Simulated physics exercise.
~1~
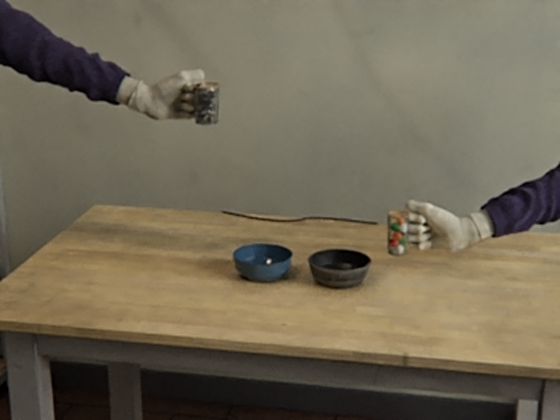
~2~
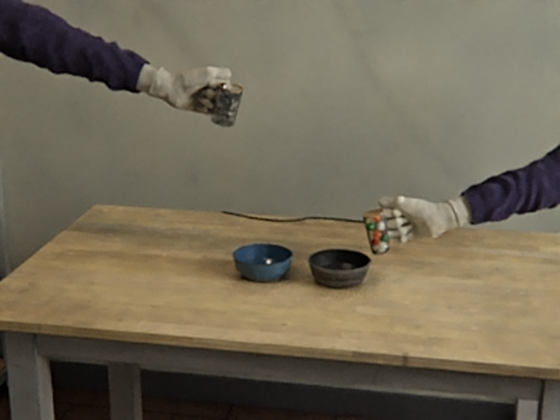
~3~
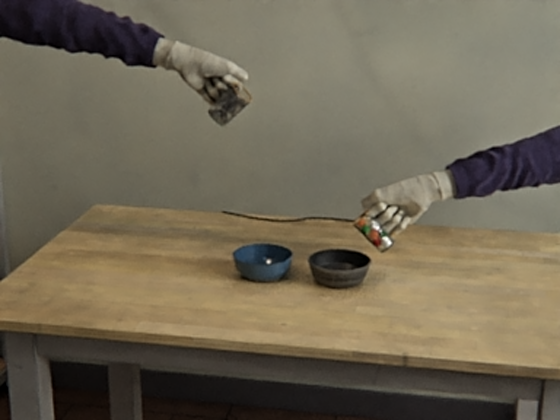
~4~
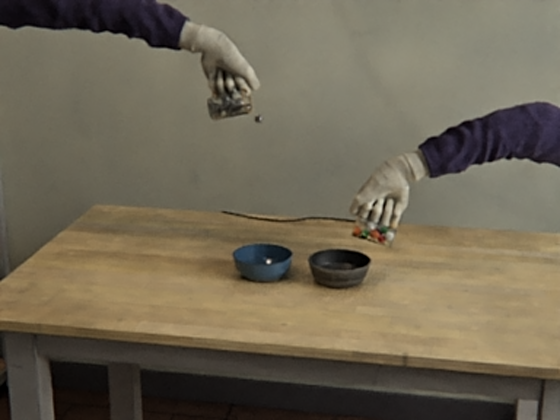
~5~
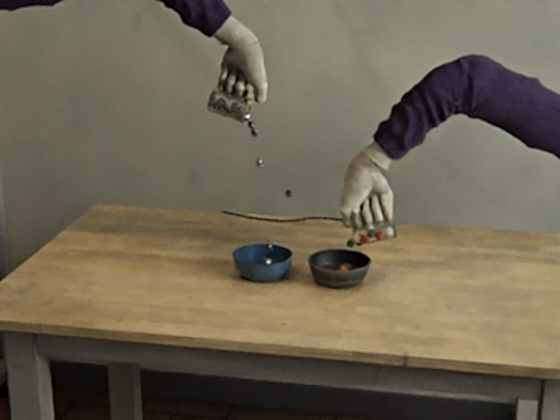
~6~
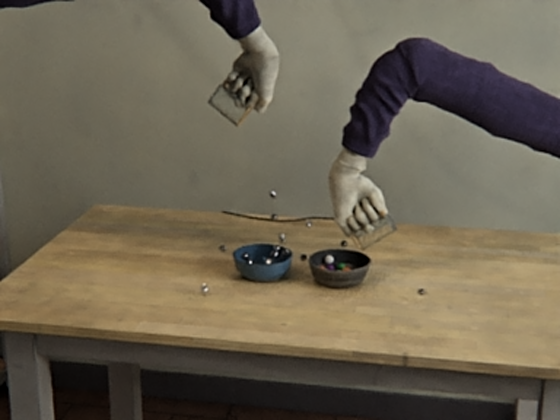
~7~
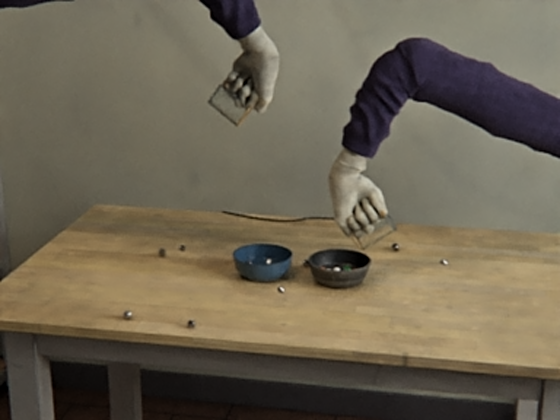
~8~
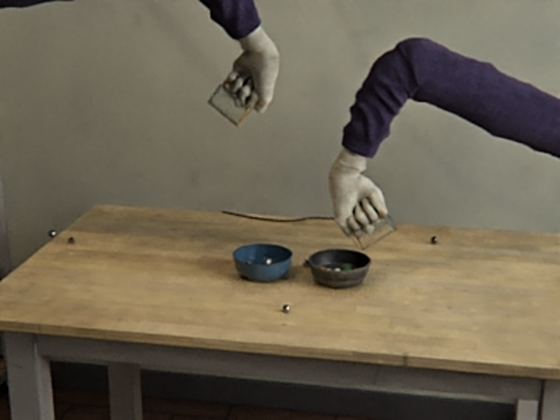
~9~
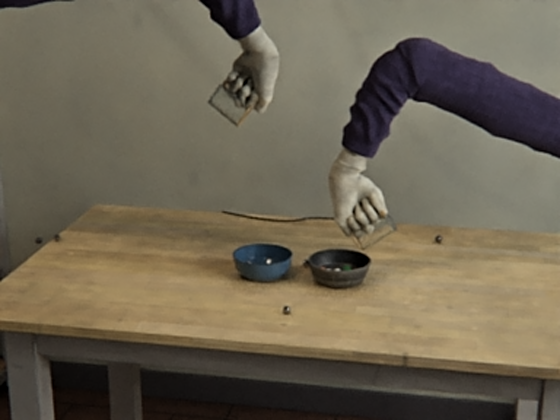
Two gloved hands in purple sleeves hold small clear cups above a wooden table against a plain grey-green wall, seen from the front and slightly above. The left cup, held high, contains dark metallic balls, and the right one, held low, contains colourful pieces, with a blue bowl and a dark bowl below. Both cups move inward and tip over, spilling their contents. The balls drop from the left, some landing in the blue bowl while others bounce and scatter across the table. The colourful pieces all fall into the dark bowl, and the upturned cups finish empty, with a few stray balls outside the bowls.
